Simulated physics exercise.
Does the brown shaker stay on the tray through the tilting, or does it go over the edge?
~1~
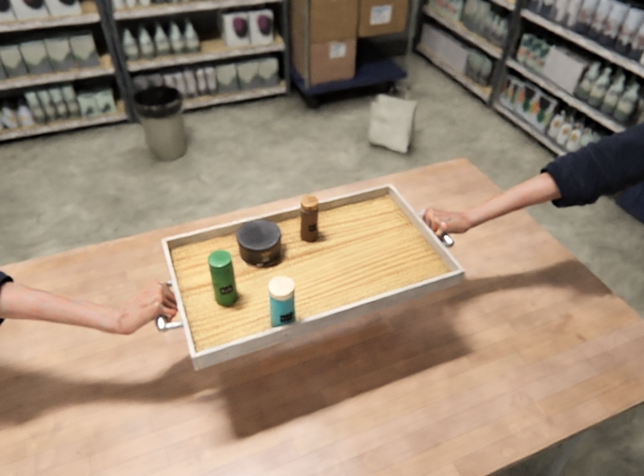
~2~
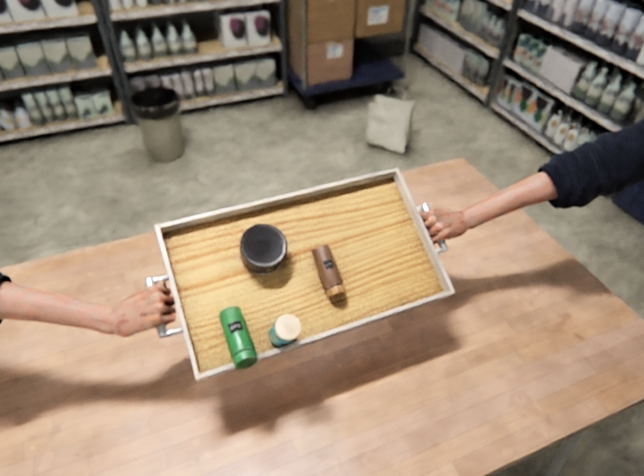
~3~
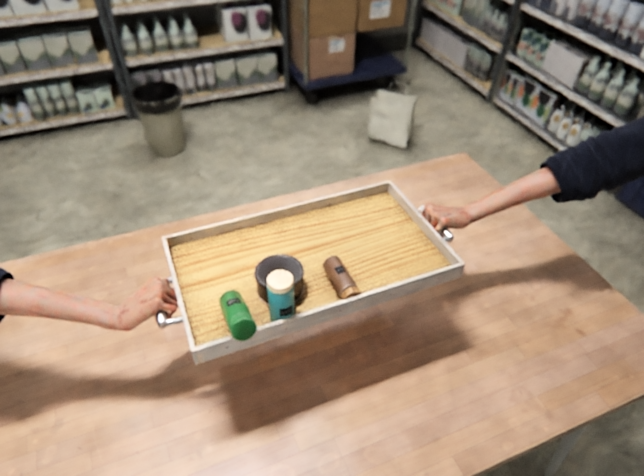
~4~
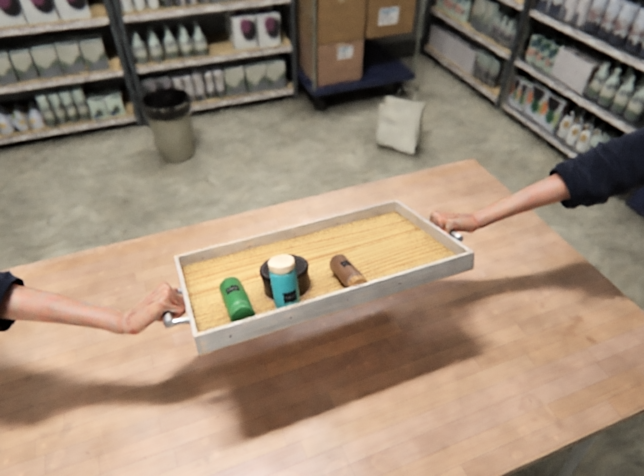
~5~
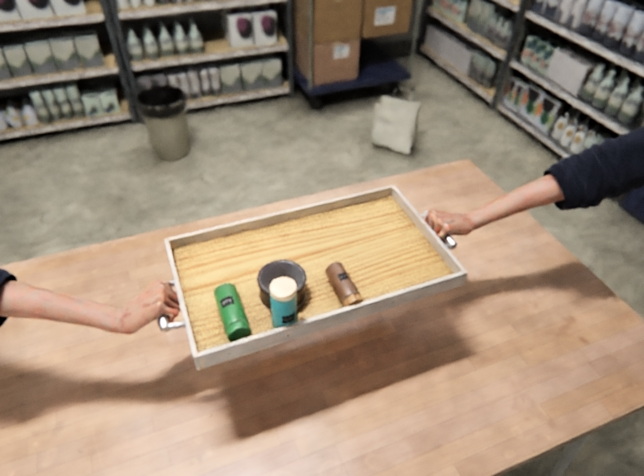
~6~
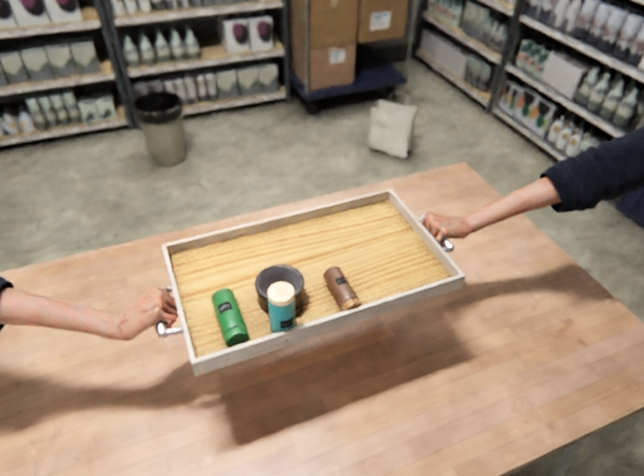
The brown shaker stays on the tray. It falls onto its side and is still lying there once the tray is level again.
